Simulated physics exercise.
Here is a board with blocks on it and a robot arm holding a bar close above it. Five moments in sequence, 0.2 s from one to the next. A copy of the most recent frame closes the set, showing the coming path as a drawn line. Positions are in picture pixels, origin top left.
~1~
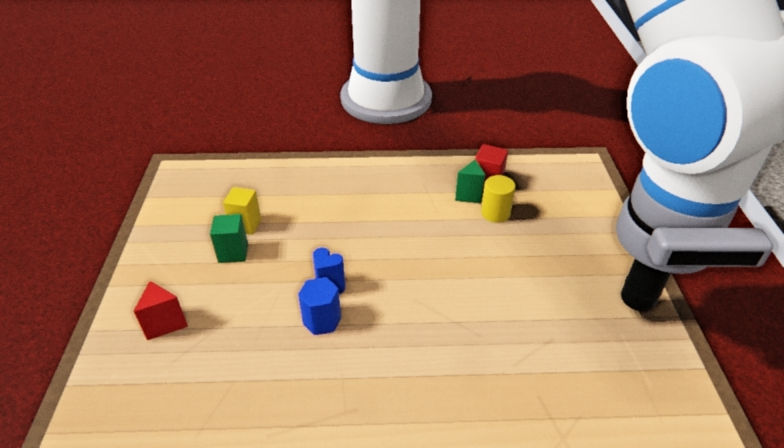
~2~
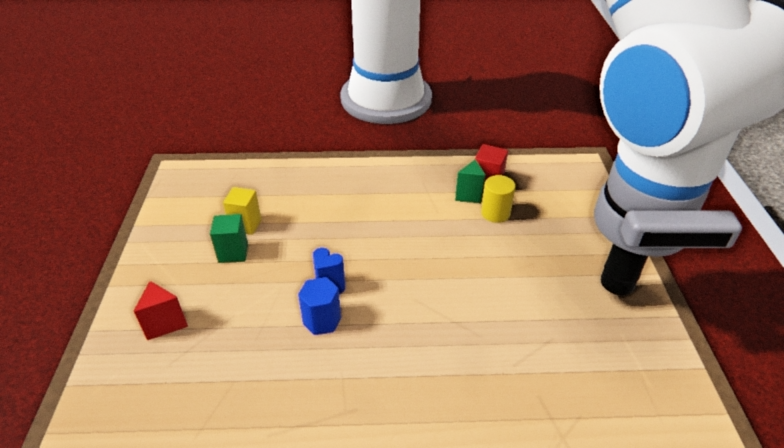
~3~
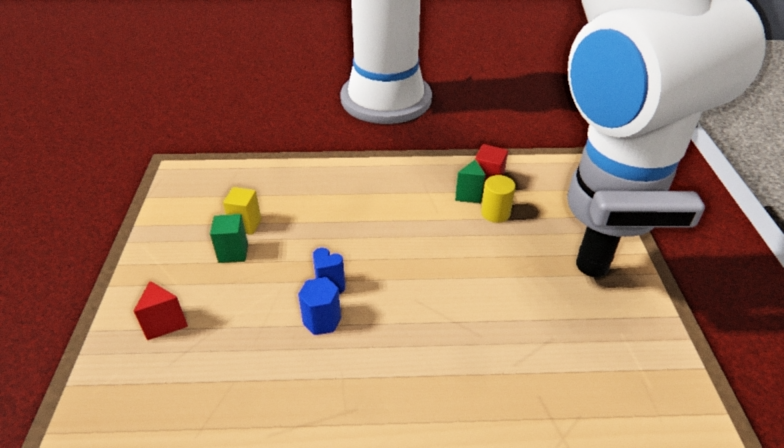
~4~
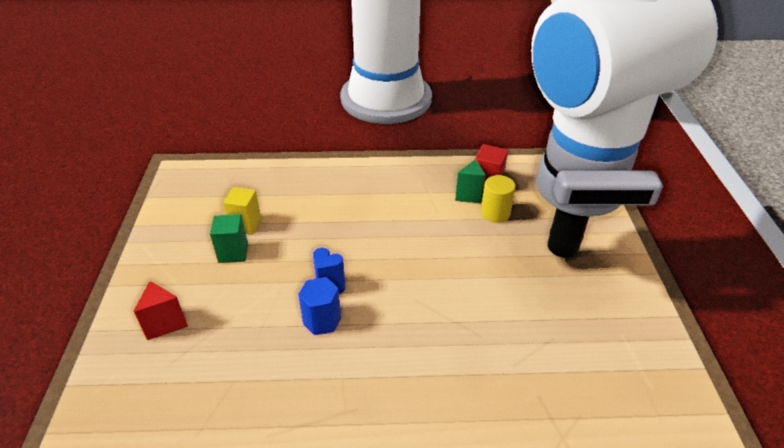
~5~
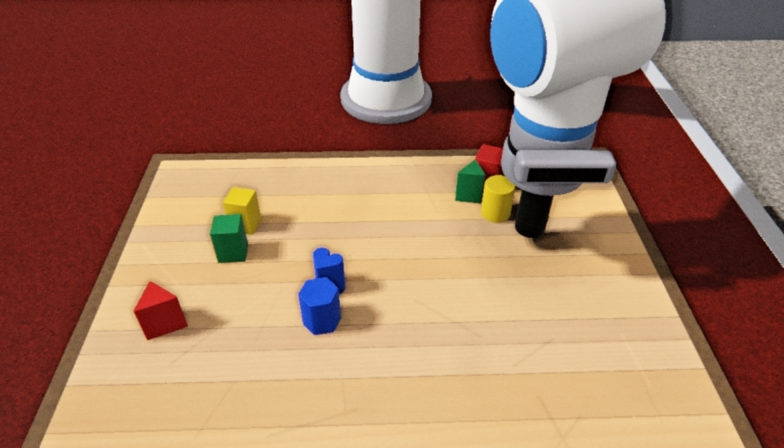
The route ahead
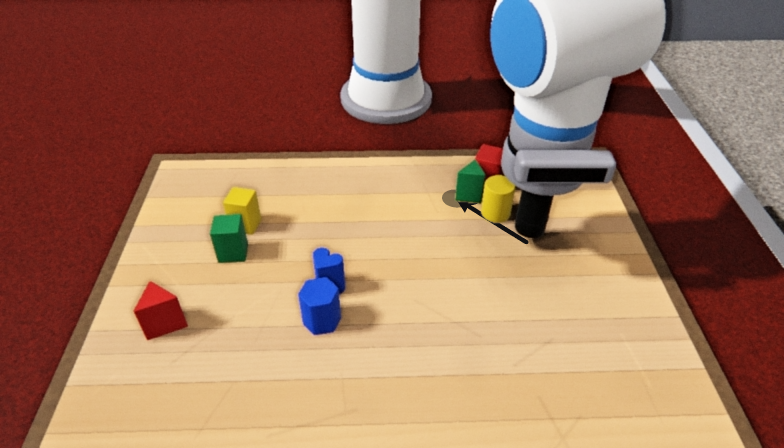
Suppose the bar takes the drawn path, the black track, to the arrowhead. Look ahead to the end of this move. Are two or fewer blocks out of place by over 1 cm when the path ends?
No, it doesn't check out.
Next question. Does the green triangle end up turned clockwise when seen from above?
It seems not.
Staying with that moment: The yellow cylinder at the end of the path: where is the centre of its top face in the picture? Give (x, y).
That would be at about pixel (476, 157).
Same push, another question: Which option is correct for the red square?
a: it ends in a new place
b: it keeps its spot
I'll go with a - it ends in a new place.
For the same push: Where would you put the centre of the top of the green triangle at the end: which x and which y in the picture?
It ends at (454, 151).
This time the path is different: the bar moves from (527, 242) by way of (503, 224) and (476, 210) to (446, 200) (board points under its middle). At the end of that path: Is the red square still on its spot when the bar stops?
Answer: No.
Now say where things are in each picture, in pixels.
The first frame shows bar tip (638, 300); block tops, green triangle (473, 168); red square (492, 154); yellow cylinder (500, 184).
The second frame shows bar (617, 284); blocks unchanged.
The third frame shows bar (592, 267); blocks unchanged.
The fourth frame shows bar (563, 248); blocks unchanged.
The fifth frame shows bar (530, 229); green triangle (473, 168); red square (492, 154); yellow cylinder (500, 184).
Path on the board, from (527, 242) to (456, 198).
What follows on the original path. One third of the way, bar (503, 213); green triangle (470, 166); yellow cylinder (495, 179).
Two thirds of the way, bar (480, 199); green triangle (464, 158), turned 65° anticlockwise; red square (493, 150); yellow cylinder (485, 166).
At the end, bar (457, 185); green triangle (454, 151), turned 80° anticlockwise; red square (496, 146); yellow cylinder (476, 157).
